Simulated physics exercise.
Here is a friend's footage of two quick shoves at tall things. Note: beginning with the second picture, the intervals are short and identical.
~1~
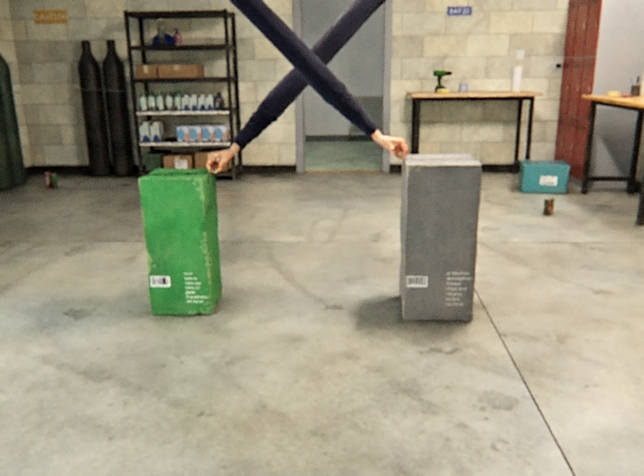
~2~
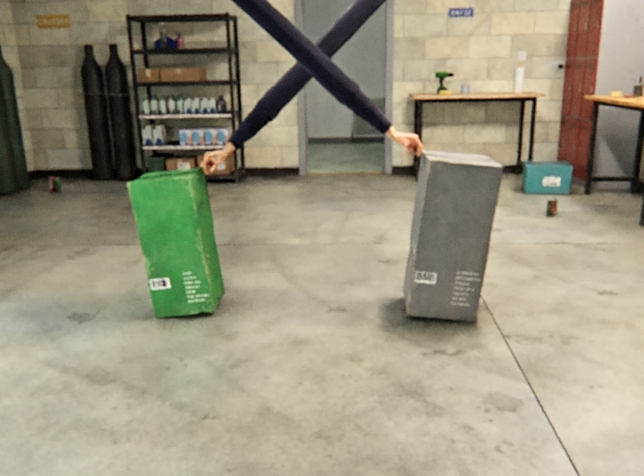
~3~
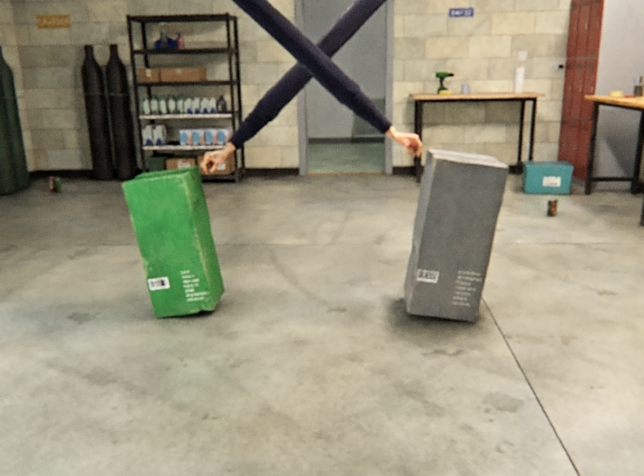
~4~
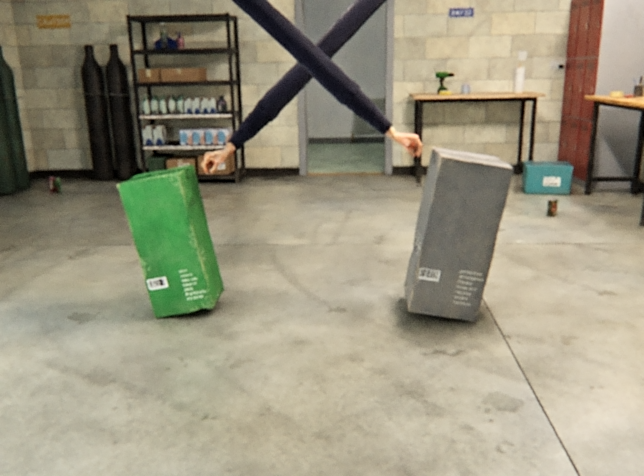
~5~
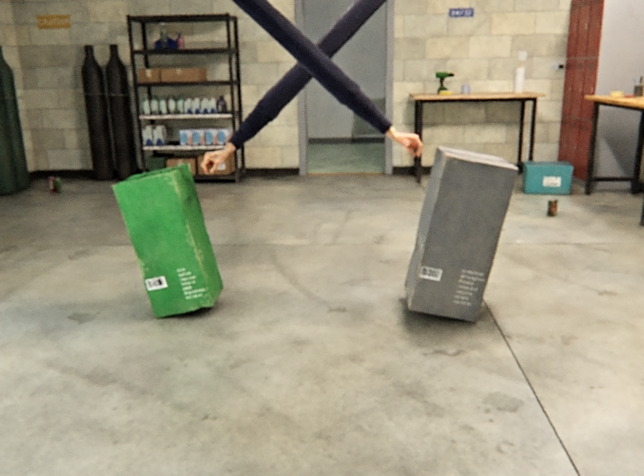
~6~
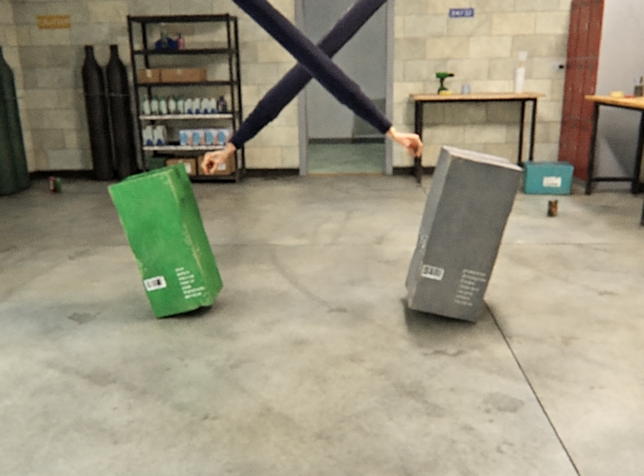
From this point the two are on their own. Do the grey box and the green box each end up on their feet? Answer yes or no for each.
Grey box: No, green box: No.
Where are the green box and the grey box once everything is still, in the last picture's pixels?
In order: (92, 281); (551, 278).
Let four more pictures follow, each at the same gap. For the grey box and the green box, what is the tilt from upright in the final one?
At that point the first is 18° off upright and the second 20°.
Then, 0.24 s later than the last frame, grey box 27° off upright near (479, 231); green box 32° off upright near (146, 240).
Then, 0.50 s later than the last frame, grey box 44° off upright near (504, 235); green box 63° off upright near (112, 256).
Then, 0.66 s later than the last frame, grey box 64° off upright near (530, 250); green box on its side near (93, 280).
When it is over, the grey box falls over, near (551, 278); the green box falls over, near (92, 281).
